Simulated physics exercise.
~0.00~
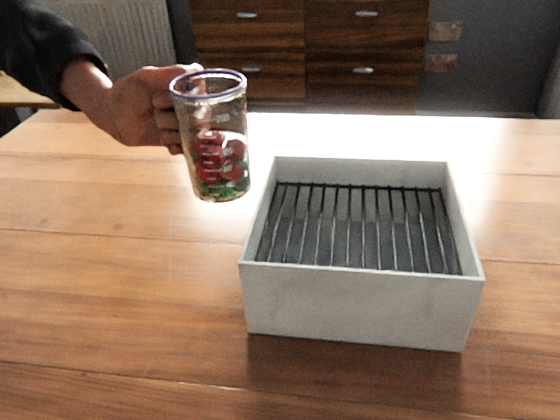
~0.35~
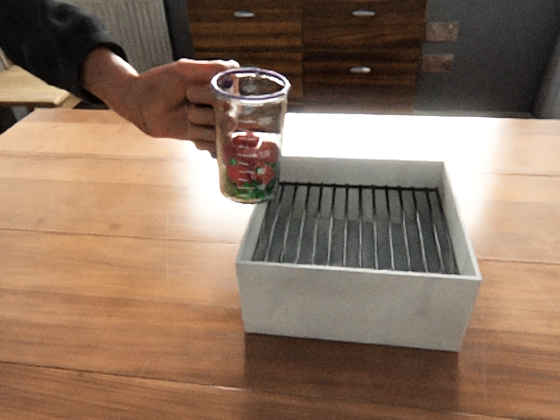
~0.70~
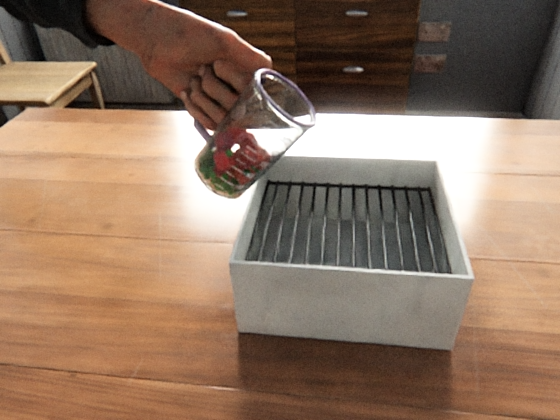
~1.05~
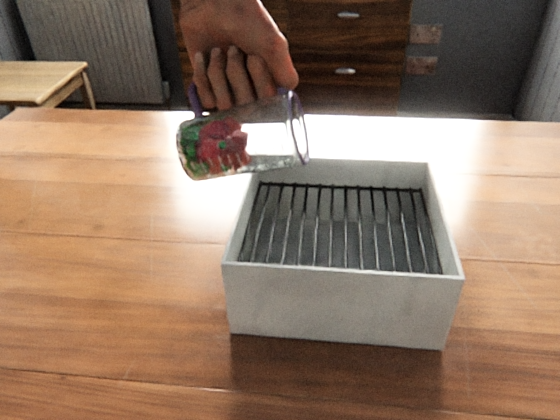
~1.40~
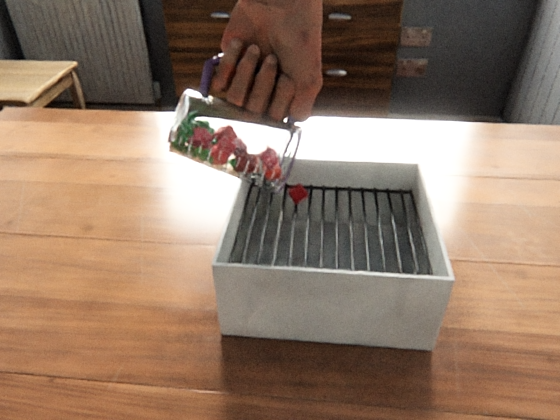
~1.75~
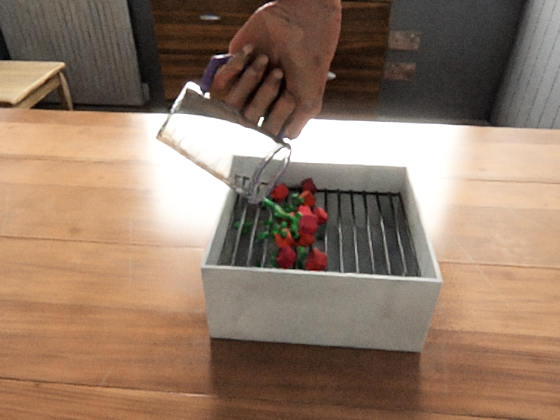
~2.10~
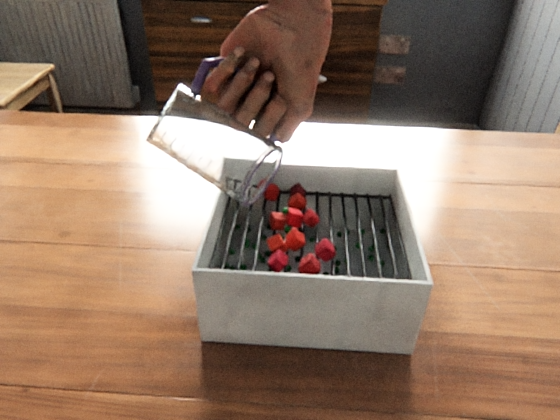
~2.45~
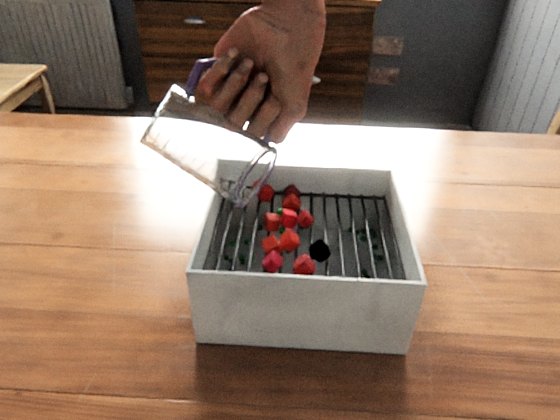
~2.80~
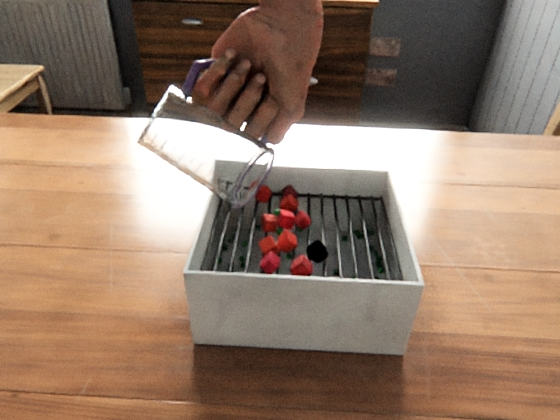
A hand tipped a clear cup of red and green pieces over a white box strung with dark wires, and they tumbled out; the red ones stayed on top while nearly all the green ones dropped through, the emptied cup still held upside down above.
